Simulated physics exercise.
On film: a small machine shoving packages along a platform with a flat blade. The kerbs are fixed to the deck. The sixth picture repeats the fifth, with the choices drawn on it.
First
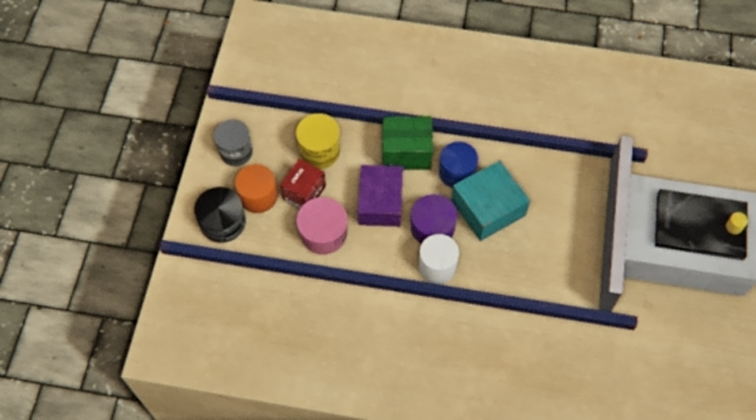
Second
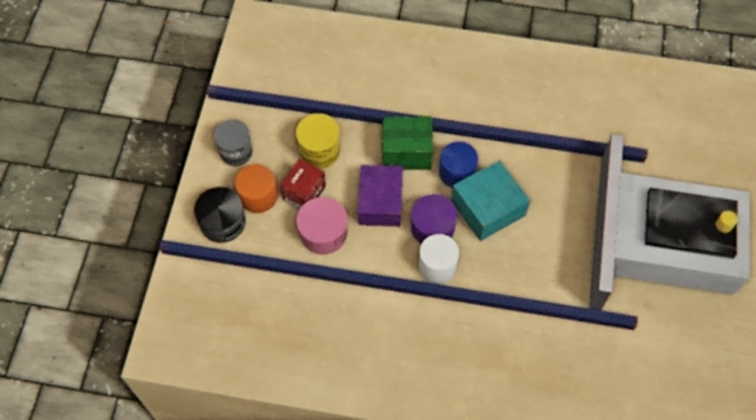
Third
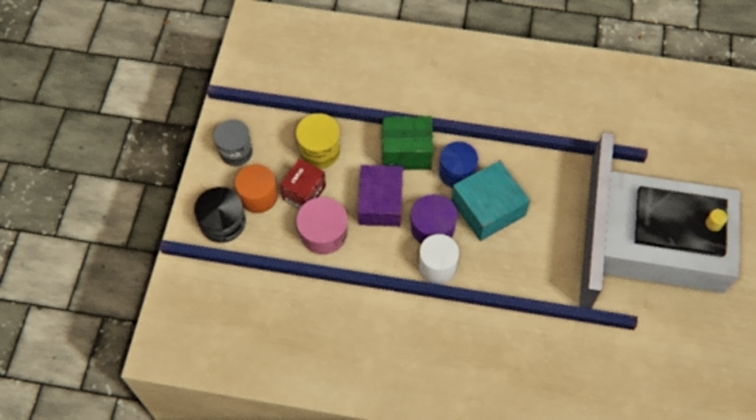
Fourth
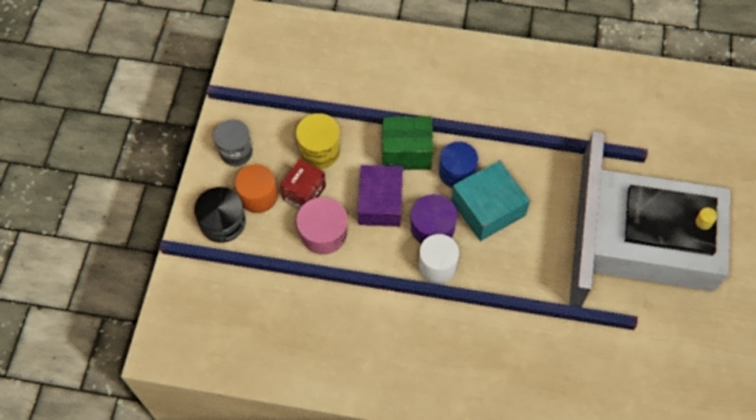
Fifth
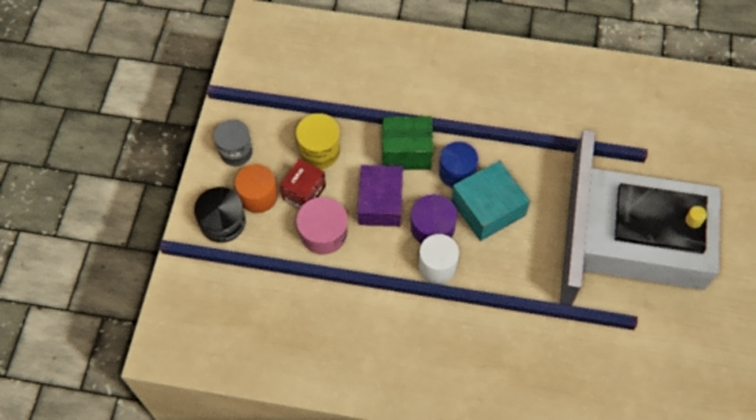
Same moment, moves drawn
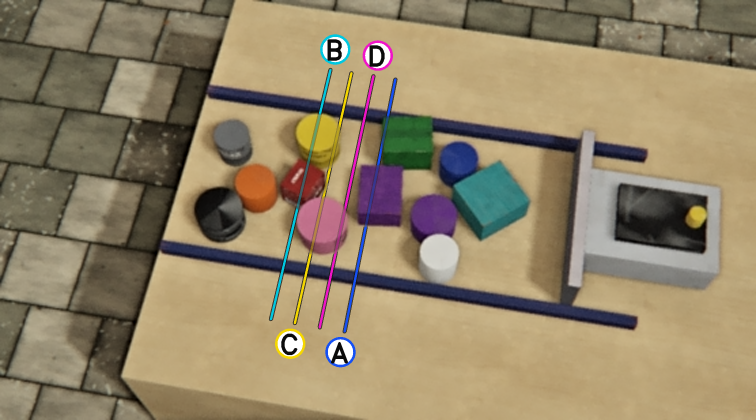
To begin with, a small gray machine with a flat blade sits at the right of a wooden platform, facing a cluster of colorful boxes and cylinders between two blue rails. The machine then slides a short way left in small, steady steps, narrowing the gap, while the packages stay still and untouched.
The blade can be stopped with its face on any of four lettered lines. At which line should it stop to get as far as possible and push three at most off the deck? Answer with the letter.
It can go as far as B.
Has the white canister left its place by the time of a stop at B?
Yes.
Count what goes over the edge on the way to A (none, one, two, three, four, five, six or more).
By then, none.
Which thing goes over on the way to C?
The orange canister.
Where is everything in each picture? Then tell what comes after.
Yellow pail (319, 142); blue canister (458, 165); red box (303, 186), in the first picture.
Robot (685, 221); grey pail (234, 143), in the second picture.
Robot (674, 219); green box (407, 144), in the third picture.
Robot (664, 218); pink pail (323, 226), in the fourth picture.
Robot (655, 216); black canister (220, 215); purple canister (433, 221); purple crate (381, 196), in the fifth picture.
On the copy, A at (372, 197); B at (303, 187); C at (325, 190); D at (348, 194).
On B. First, robot (552, 201); blue canister (445, 143); green box (401, 142).
Then, robot (450, 185); orange canister (228, 177); red box (263, 177).
Finally, robot (374, 173); orange canister over the edge; grey pail (192, 141); one fallen.
By contrast, A is within the limit but short; C is within the limit but short; D is within the limit but short.
